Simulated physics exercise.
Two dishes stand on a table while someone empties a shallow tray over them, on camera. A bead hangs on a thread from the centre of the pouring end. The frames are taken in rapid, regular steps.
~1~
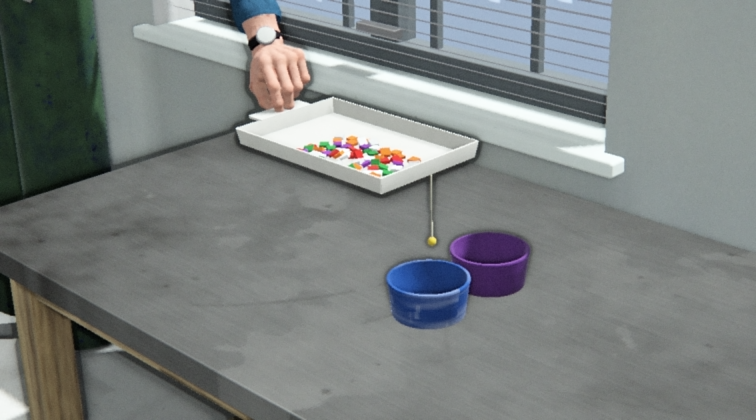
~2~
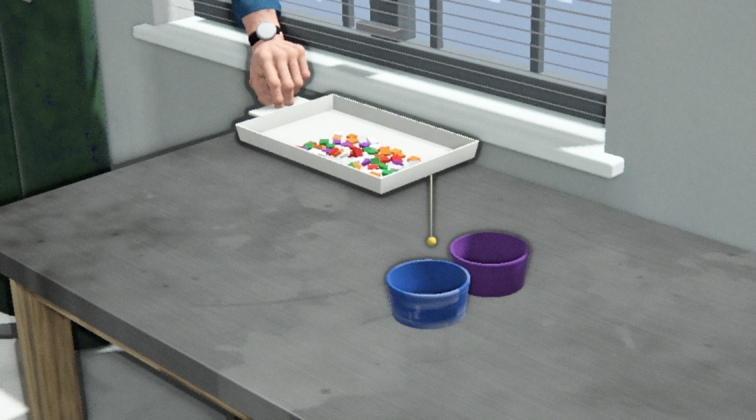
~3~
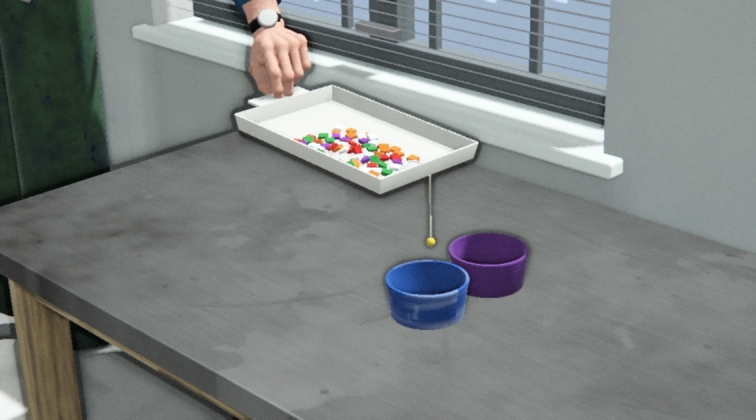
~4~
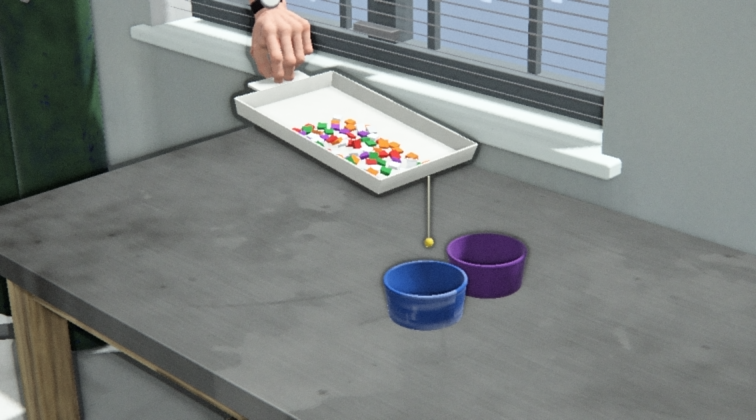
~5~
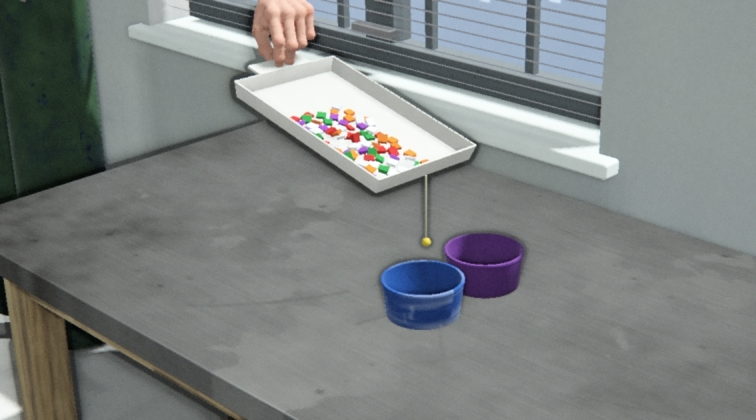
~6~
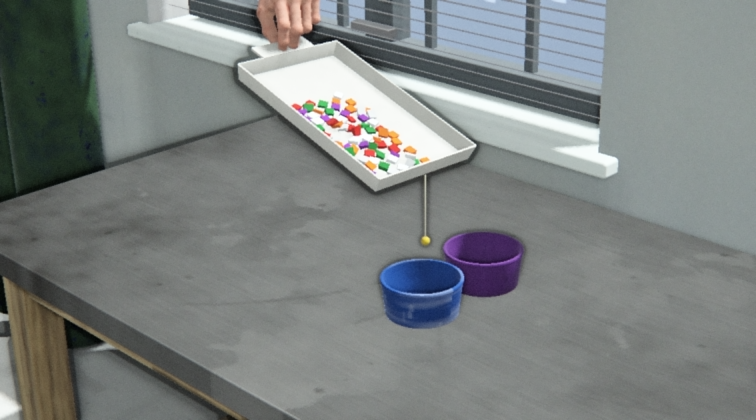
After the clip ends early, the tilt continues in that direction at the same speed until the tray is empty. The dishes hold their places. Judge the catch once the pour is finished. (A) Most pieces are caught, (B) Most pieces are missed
(A) Most pieces are caught.
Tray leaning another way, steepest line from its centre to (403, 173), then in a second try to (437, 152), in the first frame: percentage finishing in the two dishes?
For the first it's near 80 %, for the second near 40 %.
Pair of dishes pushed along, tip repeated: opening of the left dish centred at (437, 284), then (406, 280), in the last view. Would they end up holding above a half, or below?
Well, in excess of half at the first spot and in excess of half at the second.
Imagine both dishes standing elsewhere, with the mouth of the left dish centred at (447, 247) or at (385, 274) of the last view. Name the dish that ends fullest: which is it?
The dish at left, then the dish at right.
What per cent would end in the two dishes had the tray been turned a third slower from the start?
Near 80 in a hundred.
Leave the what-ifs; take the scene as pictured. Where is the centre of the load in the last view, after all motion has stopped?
Close to (473, 287), more or less.
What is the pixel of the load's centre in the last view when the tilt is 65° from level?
About (410, 151).
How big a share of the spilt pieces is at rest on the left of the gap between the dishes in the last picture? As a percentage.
I make it about 40 percent or so.
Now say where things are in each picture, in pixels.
In the first picture, corners of the pouring end (381, 177) and (474, 141), level; middle of the load (359, 155), mosaic tiles; left dish (458, 304); right dish (519, 273); bead on its thread (432, 241).
In the second picture, corners of the pouring end (381, 177) and (474, 141), level; middle of the load (359, 154).
In the third picture, corners of the pouring end (381, 177) and (474, 142), tipped barely, level across its low end; middle of the load (358, 150).
In the fourth picture, corners of the pouring end (380, 178) and (473, 144), tipped a little, level across its low end; middle of the load (357, 144).
In the fifth picture, corners of the pouring end (379, 177) and (472, 145), tipped a little, level across its low end; middle of the load (356, 138).
In the sixth picture, corners of the pouring end (380, 176) and (472, 145), tipped clearly, level across its low end; middle of the load (357, 131); left dish (452, 303); right dish (513, 273).
Just after the last frame, tray tipped steeply; every one on the tray.
A moment on, tray tipped past a quarter turn; the larger part on the tray; about a tenth in the left dish; about a tenth in the right dish; about a tenth outside both; about a tenth in the air.
Further on, tray tipped past a quarter turn; roughly a third in the left dish; roughly half in the right dish; roughly a quarter outside both.
When it is over, tray tipped past a quarter turn; roughly a third in the left dish; roughly half in the right dish; roughly a quarter outside both.
